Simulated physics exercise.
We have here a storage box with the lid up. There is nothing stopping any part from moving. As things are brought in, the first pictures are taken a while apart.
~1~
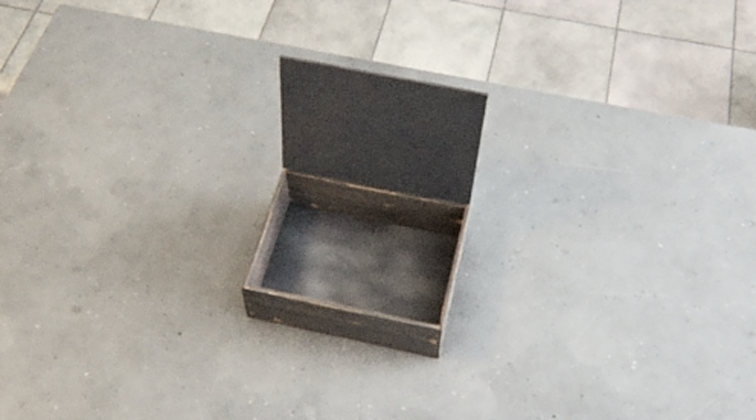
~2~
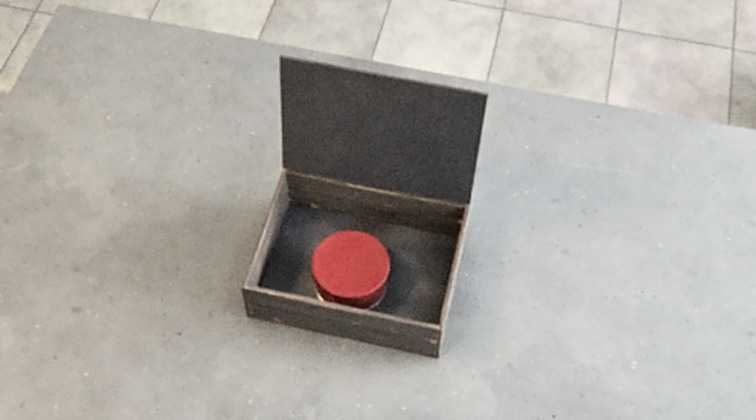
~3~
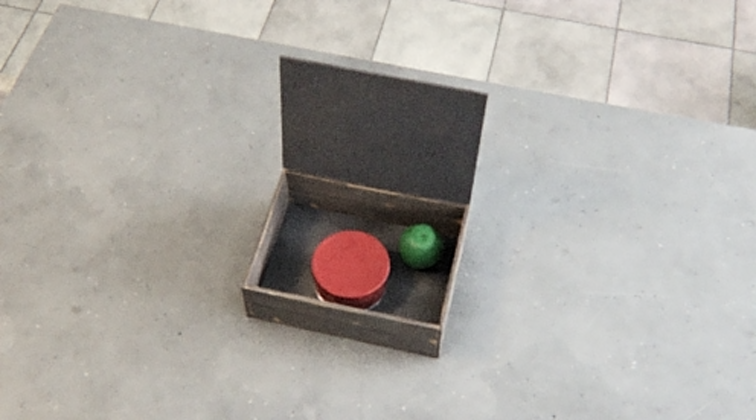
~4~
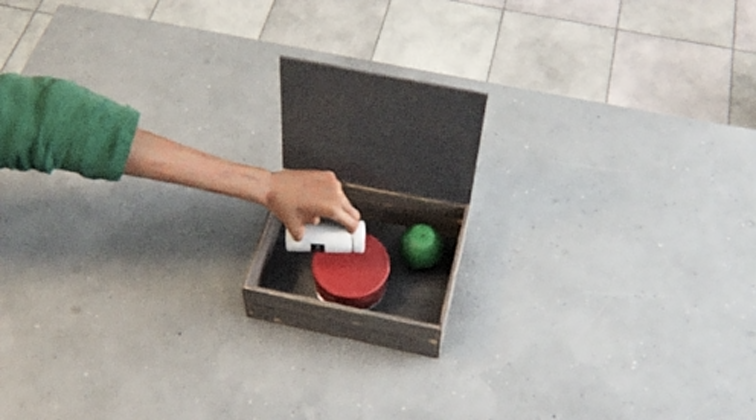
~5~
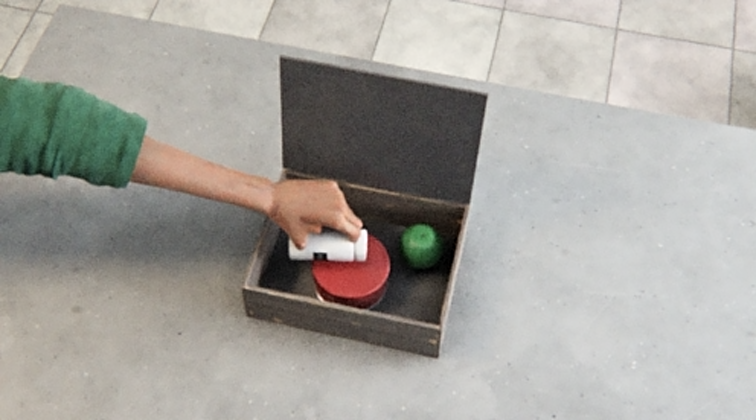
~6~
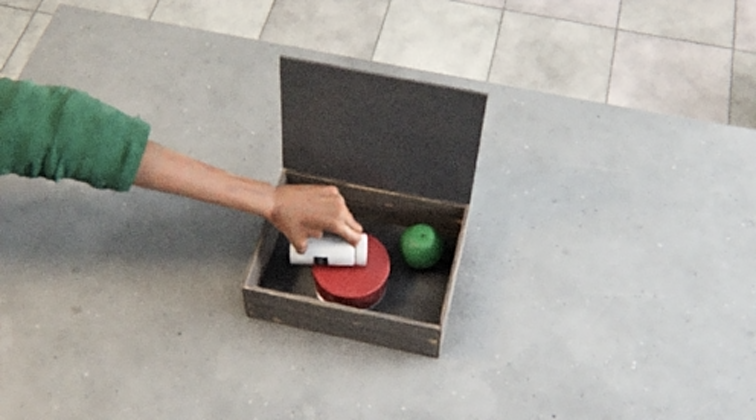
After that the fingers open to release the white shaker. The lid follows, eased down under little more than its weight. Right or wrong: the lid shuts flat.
Wrong, the lid stays open.
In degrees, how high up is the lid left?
Some 8° above the rim.
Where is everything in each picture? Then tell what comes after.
In the first frame, the last thing is not in view yet.
In the second frame, the last thing is not in view yet; red tub (351, 273).
In the third frame, the last thing is not in view yet; red tub (351, 273).
The fourth frame shows still above its spot; white shaker (326, 236); red tub (351, 273).
The fifth frame shows still above its spot; white shaker (329, 244); red tub (351, 273).
The sixth frame shows in place under the hand; white shaker (329, 249); red tub (351, 273).
Then, 1.20 s after the last picture, lid starting down.
Then, 1.70 s after the last picture, lid 47° above the rim.
Then, 1.90 s after the last picture, lid 23° above the rim.
At rest, lid 9° above the rim; all 3 in place. Seen from the same camera at the end, white shaker near (329, 247).
